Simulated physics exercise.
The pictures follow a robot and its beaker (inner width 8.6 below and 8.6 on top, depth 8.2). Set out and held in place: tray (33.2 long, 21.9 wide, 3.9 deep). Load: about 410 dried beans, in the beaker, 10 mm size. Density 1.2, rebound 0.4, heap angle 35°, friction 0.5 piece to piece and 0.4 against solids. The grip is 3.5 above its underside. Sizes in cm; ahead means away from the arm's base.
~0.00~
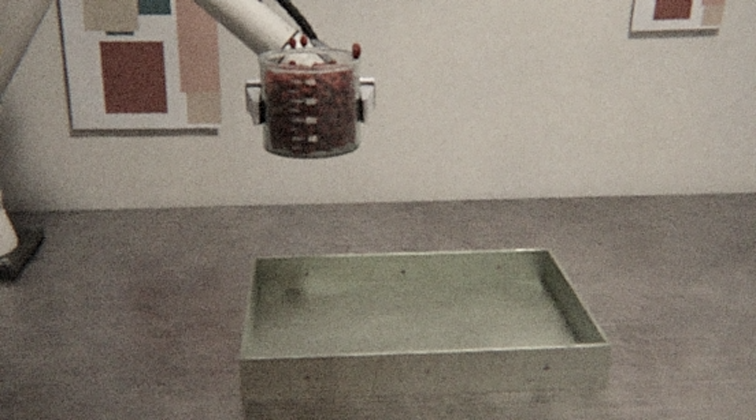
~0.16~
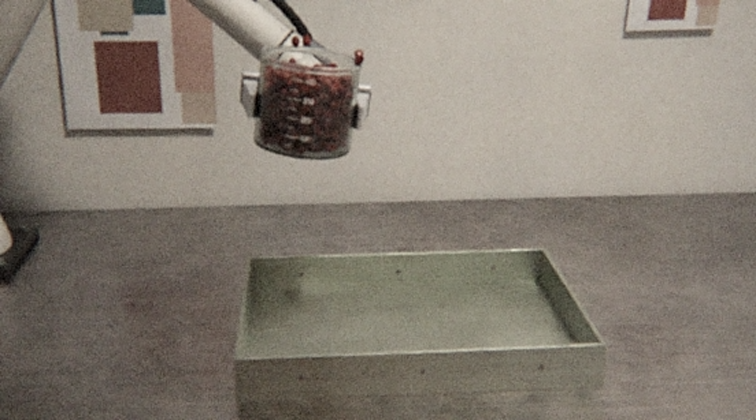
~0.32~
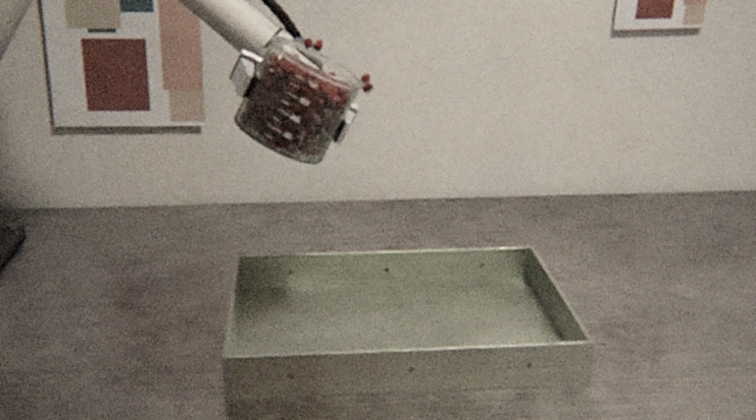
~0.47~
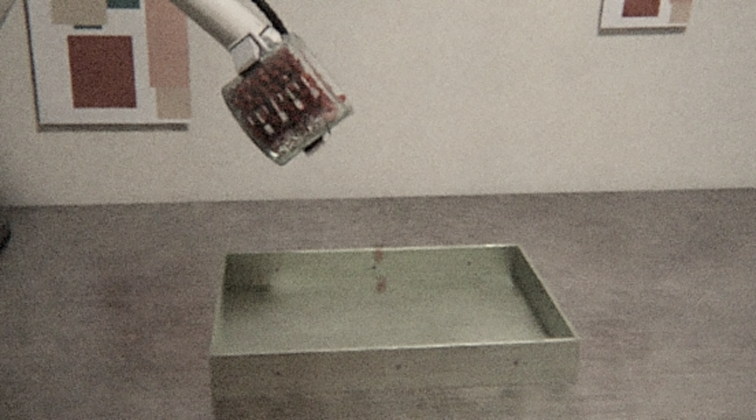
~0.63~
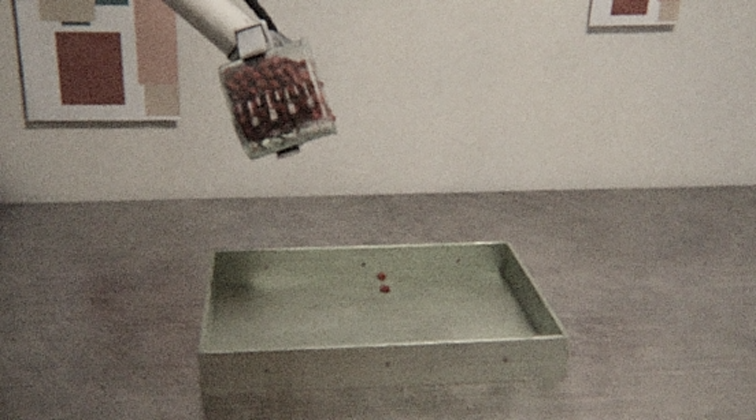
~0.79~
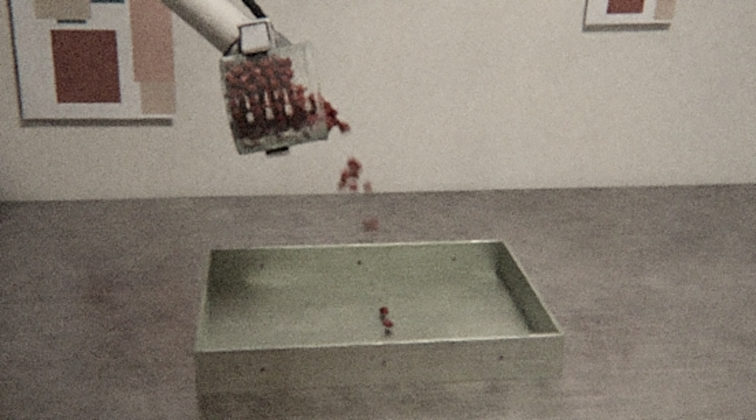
Above a shallow green tray on a grey surface, a robot arm holding a clear beaker of dark red beans tilts it steeply to the right; two beans drop into the tray, then a small cluster pours over the rim.
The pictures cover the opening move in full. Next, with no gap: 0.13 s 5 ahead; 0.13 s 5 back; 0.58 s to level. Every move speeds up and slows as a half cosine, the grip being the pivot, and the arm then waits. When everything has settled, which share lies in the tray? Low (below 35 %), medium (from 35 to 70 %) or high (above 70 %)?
A medium share, from 35 to 70 %, ends in the tray.
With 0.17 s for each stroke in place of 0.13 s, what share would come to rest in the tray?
It would be near 40 per cent.
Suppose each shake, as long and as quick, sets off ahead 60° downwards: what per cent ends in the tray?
About 20 per cent.
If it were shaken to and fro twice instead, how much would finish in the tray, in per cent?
Then about 75 per cent.
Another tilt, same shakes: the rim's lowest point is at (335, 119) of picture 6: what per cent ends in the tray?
Some 30 per cent.
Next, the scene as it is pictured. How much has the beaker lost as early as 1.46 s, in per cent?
Near 55 per cent so far.
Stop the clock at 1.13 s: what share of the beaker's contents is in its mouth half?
About 45 per cent.
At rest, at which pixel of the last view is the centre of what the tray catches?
Near (428, 316).
After 1.13 s, tilted 77° forward, highest piece 24 above the table; 196 in the beaker, 109 in the tray, 106 in flight or on a rim.
After 1.46 s, tilted 15° forward, highest piece 28 above the table; 217 in the tray, 193 in the beaker, 1 in flight or on a rim.
After 1.83 s, level, highest piece 27 above the table; 218 in the tray, 193 in the beaker.
After 2.88 s, level, highest piece 27 above the table; 218 in the tray, 193 in the beaker.
At rest, 218 in the tray, 193 in the beaker. That is 53 % in the tray.
